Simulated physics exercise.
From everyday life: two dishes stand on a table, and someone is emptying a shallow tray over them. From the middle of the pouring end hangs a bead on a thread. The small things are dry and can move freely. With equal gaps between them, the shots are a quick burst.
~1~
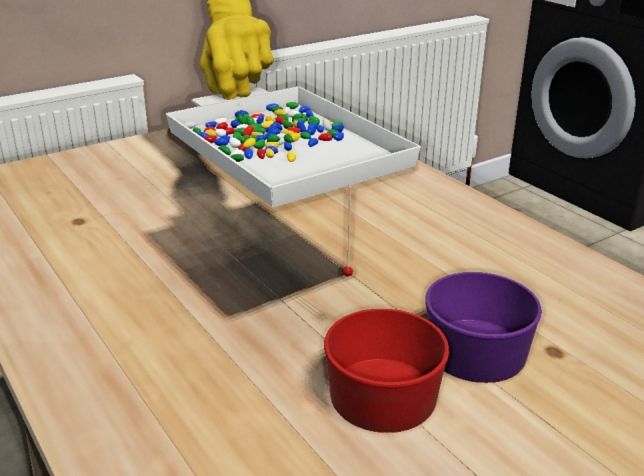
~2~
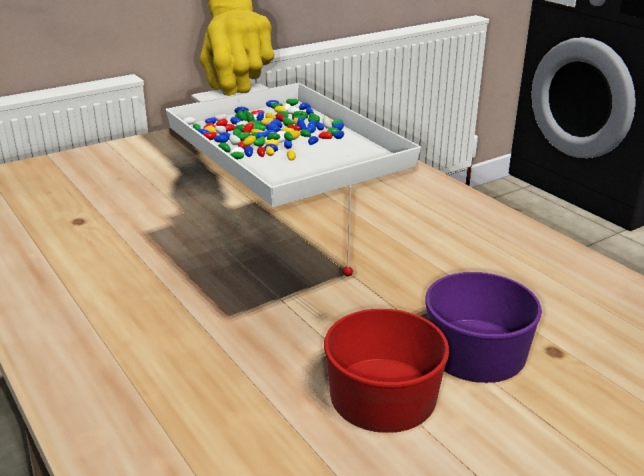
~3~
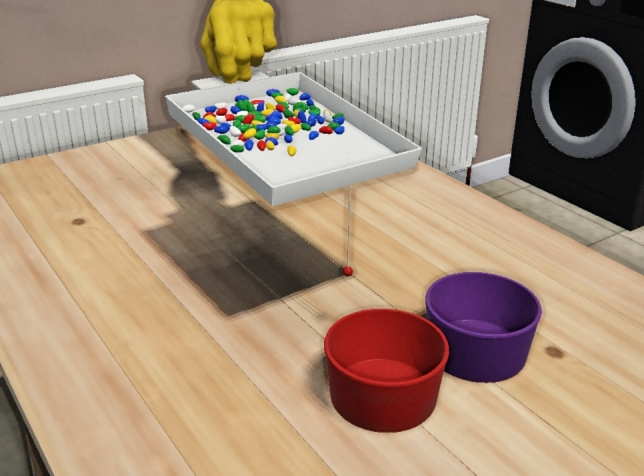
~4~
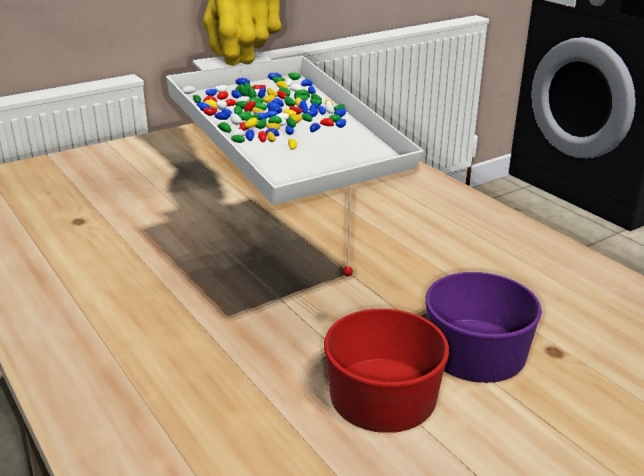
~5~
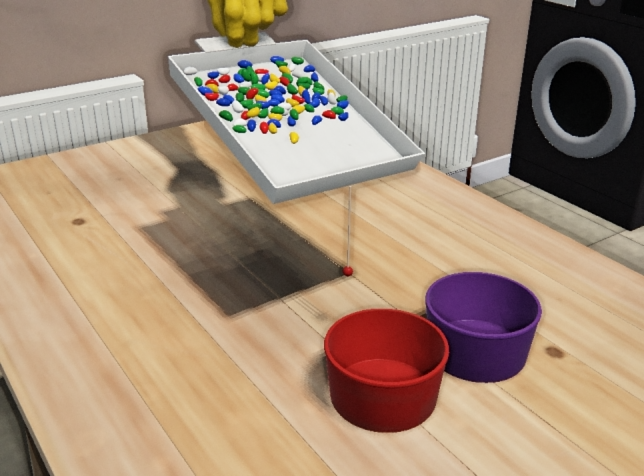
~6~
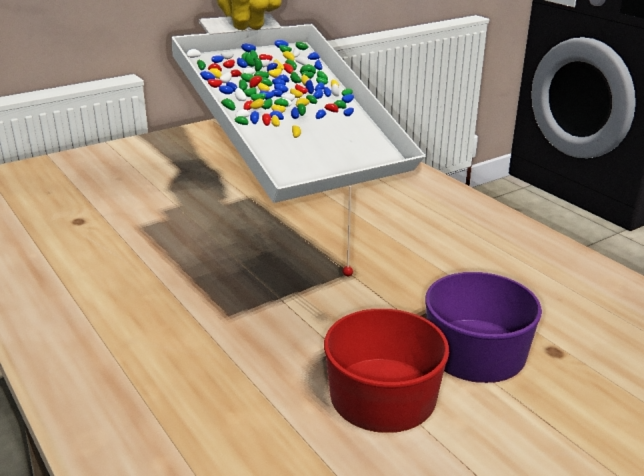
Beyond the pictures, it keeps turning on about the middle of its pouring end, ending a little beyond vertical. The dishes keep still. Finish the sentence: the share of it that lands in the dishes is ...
... below one half.
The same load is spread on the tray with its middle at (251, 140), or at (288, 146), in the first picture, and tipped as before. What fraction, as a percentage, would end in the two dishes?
In order, about 50 and 50 in a hundred.
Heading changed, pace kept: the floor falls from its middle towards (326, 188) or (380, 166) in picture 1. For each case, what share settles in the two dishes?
In turn some 30 and 0 per cent.
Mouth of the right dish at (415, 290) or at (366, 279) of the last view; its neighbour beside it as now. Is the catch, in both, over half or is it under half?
Result, first setup: The bulk; second setup: The minor share.
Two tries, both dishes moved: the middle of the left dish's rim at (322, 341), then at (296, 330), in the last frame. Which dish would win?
The first time it is the dish to the right, and the second time it is the dish to the right.
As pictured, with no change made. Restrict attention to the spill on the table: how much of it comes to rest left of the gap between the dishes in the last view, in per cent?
About 90 percent.
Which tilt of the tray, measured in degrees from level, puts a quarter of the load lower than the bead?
About 105 degrees.
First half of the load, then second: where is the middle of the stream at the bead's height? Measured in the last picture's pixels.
The early half goes through (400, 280), the late half through (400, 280).
Soon, tray tipped steeply; nearly all on the tray; a small part in the air.
A while on, tray tipped past a quarter turn; about two thirds on the tray; a small part in the left dish; a small part in the right dish; a small part outside both; a small part in the air.
Towards the end, tray tipped past a quarter turn; about a quarter in the left dish; a small part in the right dish; about two thirds outside both.
Finally, tray tipped past a quarter turn; about a quarter in the left dish; a small part in the right dish; about two thirds outside both.
